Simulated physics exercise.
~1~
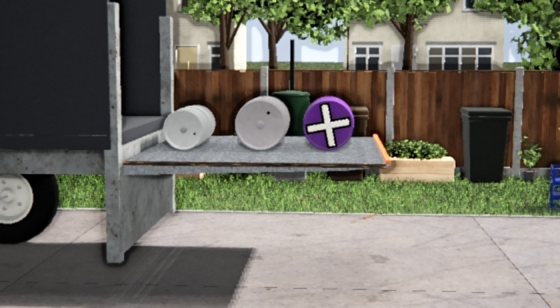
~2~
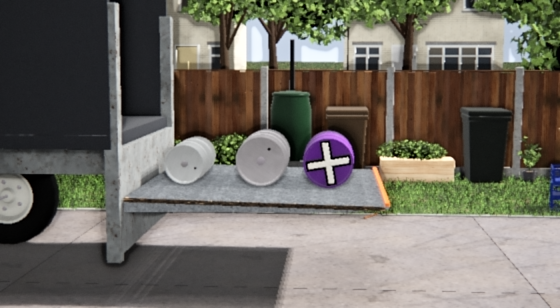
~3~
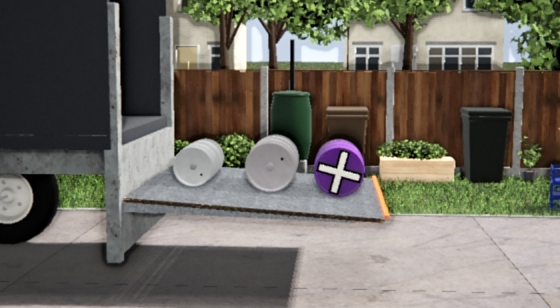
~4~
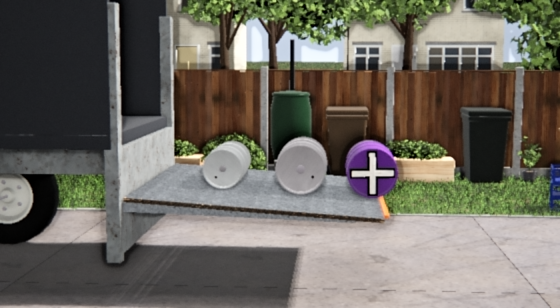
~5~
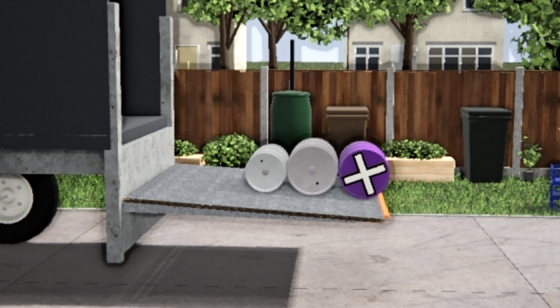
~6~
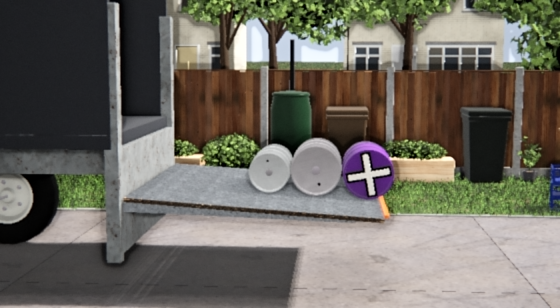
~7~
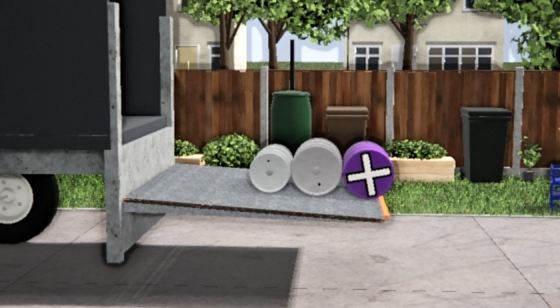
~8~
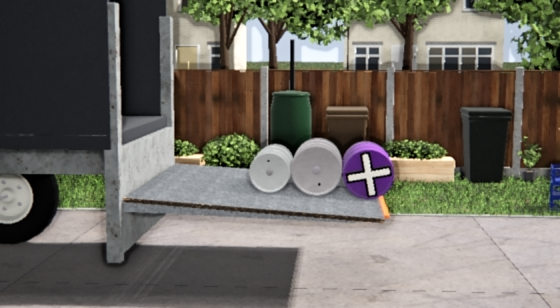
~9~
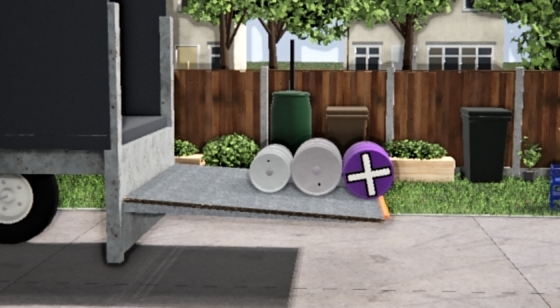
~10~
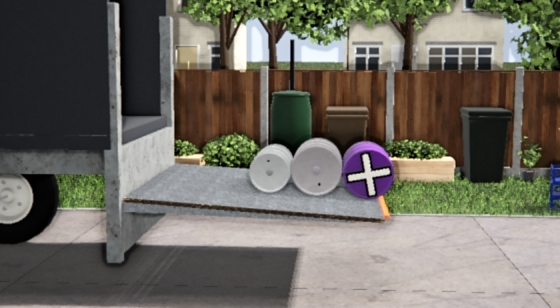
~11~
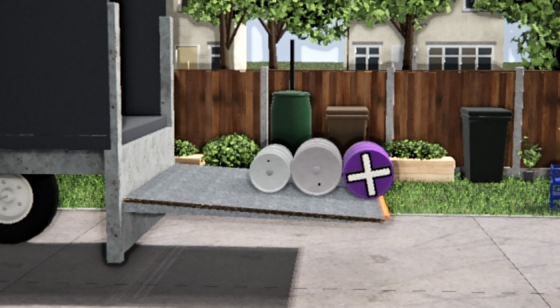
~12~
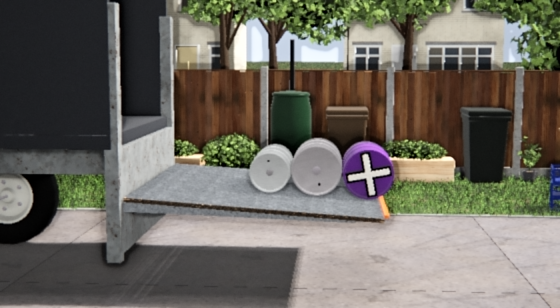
The clip opens on a lorry's raised lift plate beside a wooden fence, with two pale grey kegs and a purple one marked with a white cross standing on their sides in a row. The plate drops a short way and tips down towards its orange-edged right end. All three kegs begin rolling right, the purple one leading. It reaches the edge, stops there and rocks back slightly to the left, while the grey kegs close up behind it. The purple keg settles against the edge, and all three end at rest, bunched together on the sloping plate.
